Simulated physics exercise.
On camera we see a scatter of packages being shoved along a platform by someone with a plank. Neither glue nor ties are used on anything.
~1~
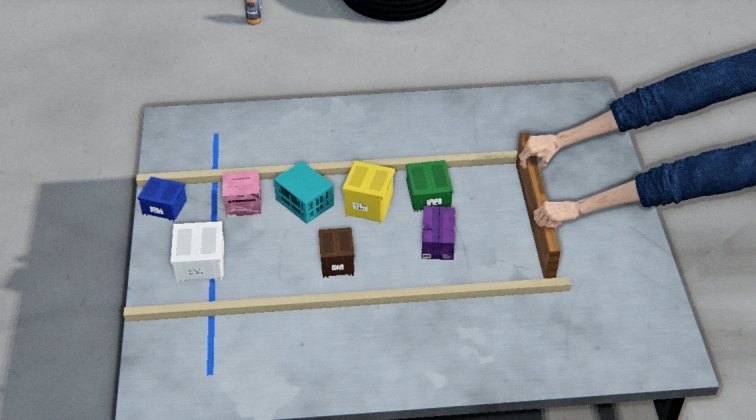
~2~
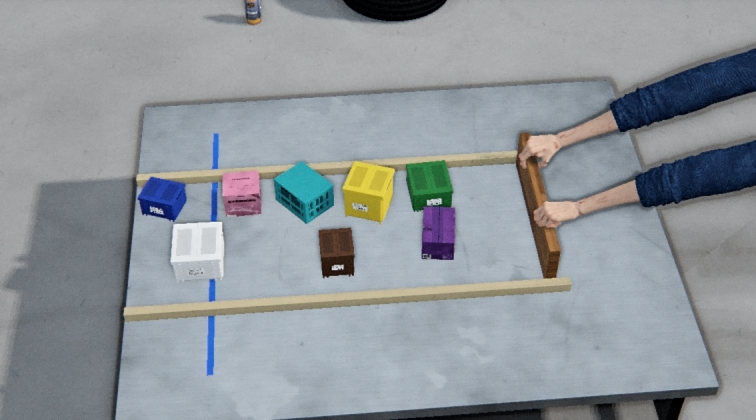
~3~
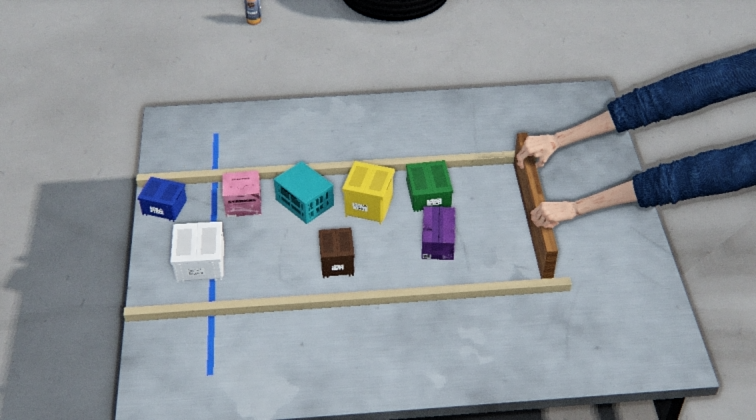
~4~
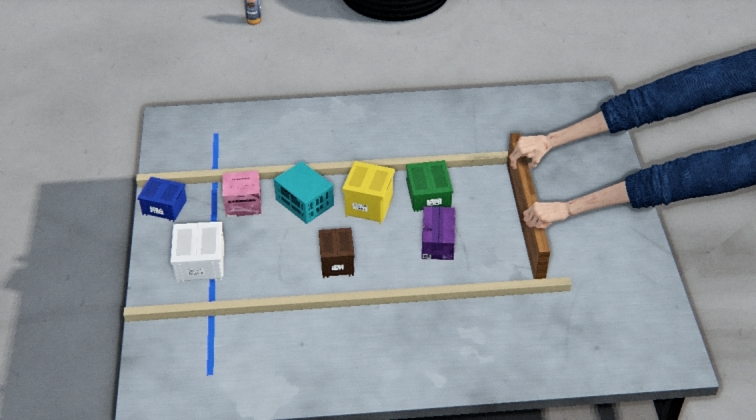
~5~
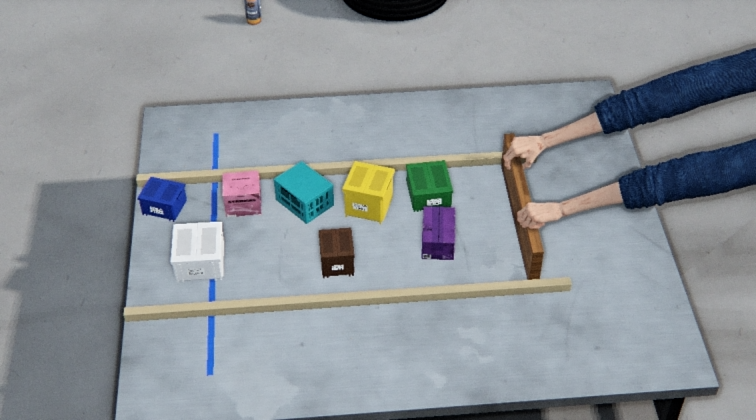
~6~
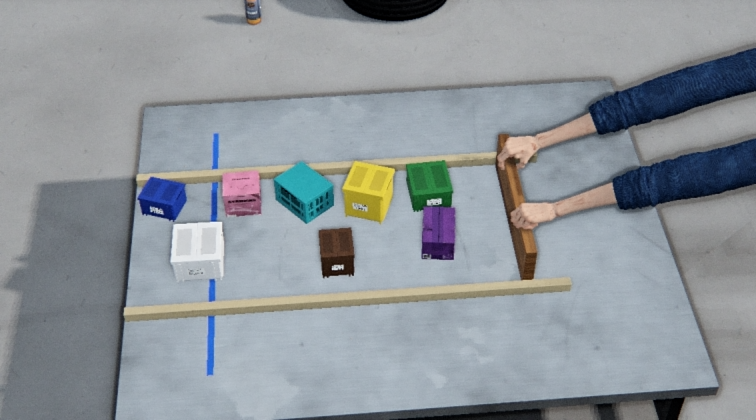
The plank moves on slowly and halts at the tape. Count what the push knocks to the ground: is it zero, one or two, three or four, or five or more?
The push is going to send three or four over the edge.
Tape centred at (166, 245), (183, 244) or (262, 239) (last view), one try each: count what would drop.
Counts per try, in order: 6 / 5 / 2.
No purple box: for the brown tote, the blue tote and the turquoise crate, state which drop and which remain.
First, the brown tote is safe; next, the blue tote takes the fall; last, the turquoise crate takes the fall.
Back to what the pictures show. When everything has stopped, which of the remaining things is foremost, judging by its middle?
The turquoise crate, that one.
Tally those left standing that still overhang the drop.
2.
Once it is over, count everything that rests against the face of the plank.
It adds up to 2.
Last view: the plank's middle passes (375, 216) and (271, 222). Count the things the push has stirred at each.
The count reaches 6 first and 8 second.
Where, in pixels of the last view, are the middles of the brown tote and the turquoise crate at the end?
In the last picture the brown tote sits at (161, 266) while the turquoise crate sits at (133, 197).
A little later, none off yet; blue tote at rest near (163, 199); white tote at rest near (198, 252); pink box moving near (240, 194).
When it is over, the number that fall off is three or four; down, pink box, white tote and blue tote.
